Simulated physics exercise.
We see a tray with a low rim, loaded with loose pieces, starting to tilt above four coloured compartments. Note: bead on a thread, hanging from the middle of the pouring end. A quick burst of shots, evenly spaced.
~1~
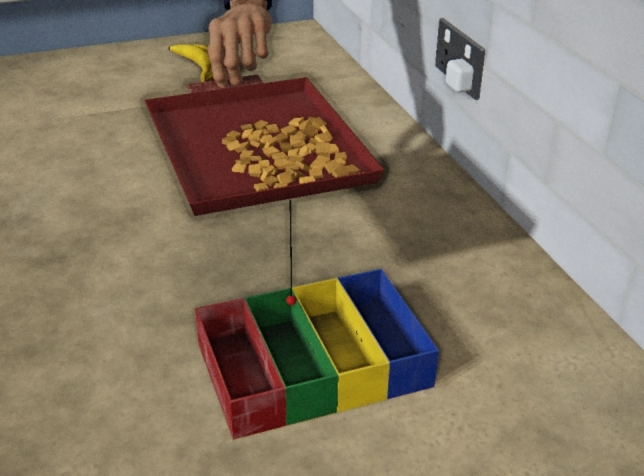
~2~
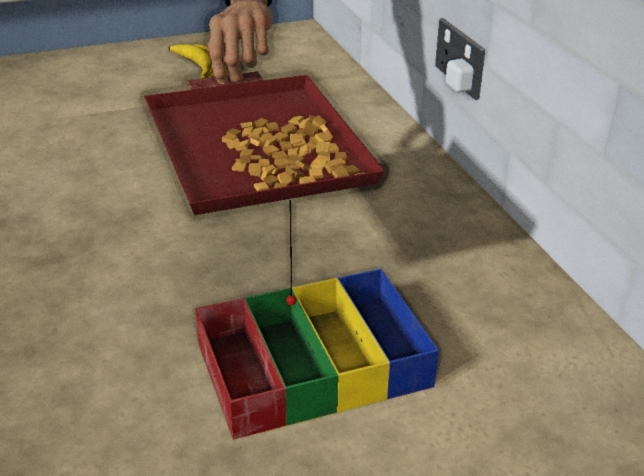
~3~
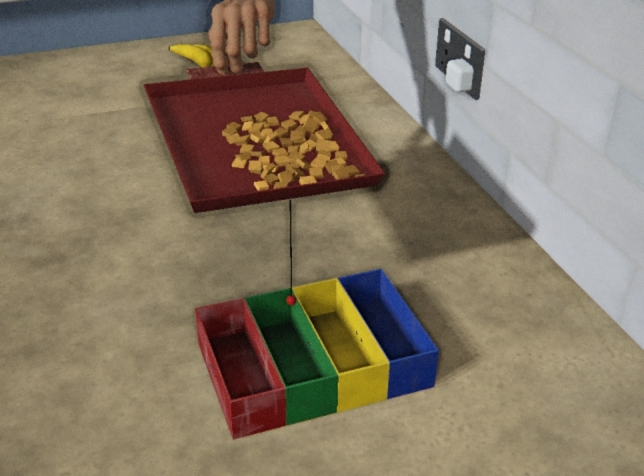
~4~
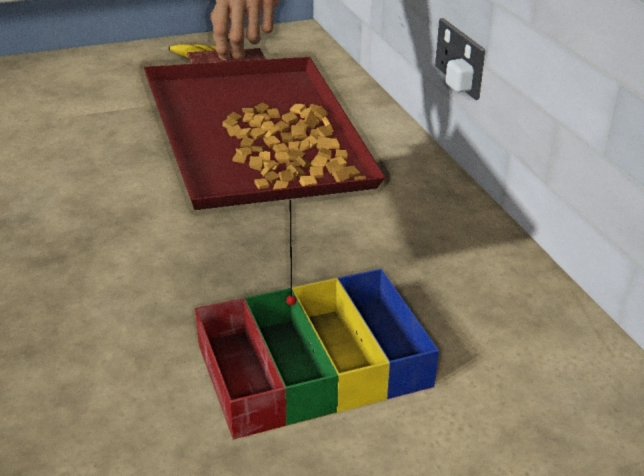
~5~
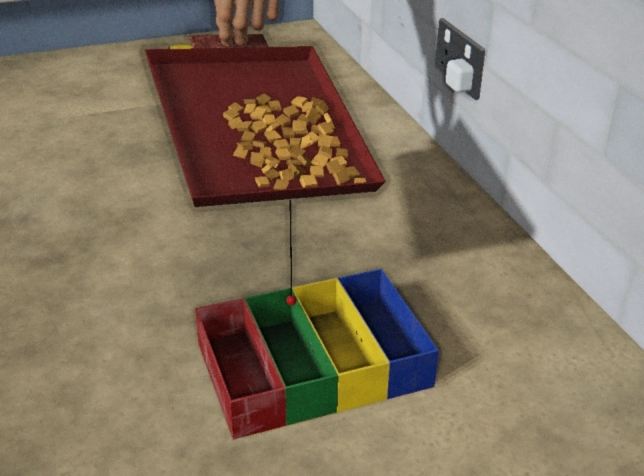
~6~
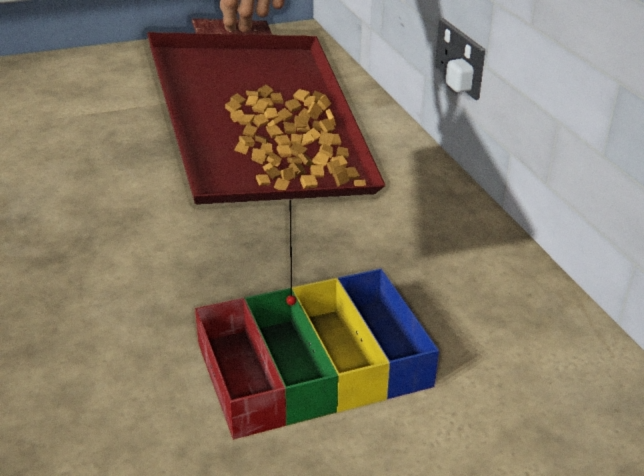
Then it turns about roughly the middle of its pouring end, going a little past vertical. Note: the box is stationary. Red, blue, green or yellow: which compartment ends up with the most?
The blue one.
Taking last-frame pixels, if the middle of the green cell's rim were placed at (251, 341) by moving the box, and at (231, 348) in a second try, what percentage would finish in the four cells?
Near 50 and 30 percent respectively.
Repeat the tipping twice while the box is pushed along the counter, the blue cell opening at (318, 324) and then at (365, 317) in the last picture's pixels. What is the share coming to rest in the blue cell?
Roughly 20% on the first try and 70% on the second.
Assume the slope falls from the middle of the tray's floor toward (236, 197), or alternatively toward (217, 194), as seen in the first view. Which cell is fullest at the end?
Red, then that red cell.
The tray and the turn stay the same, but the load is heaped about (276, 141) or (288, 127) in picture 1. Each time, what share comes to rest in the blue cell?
Roughly 60 per cent, and 70 per cent.
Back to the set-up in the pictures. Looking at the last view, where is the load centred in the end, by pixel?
I'd place the middle at about (373, 333).
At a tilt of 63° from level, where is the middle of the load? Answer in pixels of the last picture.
About (329, 161).
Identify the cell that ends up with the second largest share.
Second is the cell in yellow.
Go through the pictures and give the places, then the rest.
The first frame shows corners of the pouring end at (194, 200) and (378, 168), level; middle of the load at (293, 154), cereal squares; bead on its thread at (292, 300); red cell at (258, 410); green cell at (312, 396); yellow cell at (363, 383); blue cell at (413, 371).
The second frame shows corners of the pouring end at (194, 200) and (378, 169), level; middle of the load at (294, 153).
The third frame shows corners of the pouring end at (195, 198) and (379, 171), tipped barely, lowest at the right corner; middle of the load at (294, 150).
The fourth frame shows corners of the pouring end at (196, 196) and (379, 175), tipped a little, lowest at the right corner; middle of the load at (294, 146).
The fifth frame shows corners of the pouring end at (197, 194) and (380, 179), tipped clearly, lowest at the right corner; middle of the load at (295, 143).
The sixth frame shows corners of the pouring end at (198, 192) and (380, 182), tipped clearly, lowest at the right corner; middle of the load at (297, 139); red cell at (258, 410); green cell at (312, 396); yellow cell at (363, 383); blue cell at (413, 371).
Soon, tray tipped steeply; all on the tray.
A while on, tray tipped past a quarter turn; about two thirds on the tray; a small part in the blue cell; a small part in the yellow cell; a small part falling or outside the box.
Towards the end, tray tipped past a quarter turn; about two thirds in the blue cell; about a third in the yellow cell; a small part falling or outside the box.
Finally, tray tipped past a quarter turn; about two thirds in the blue cell; about a third in the yellow cell; none in the red cell; none in the green cell; a small part outside the box.
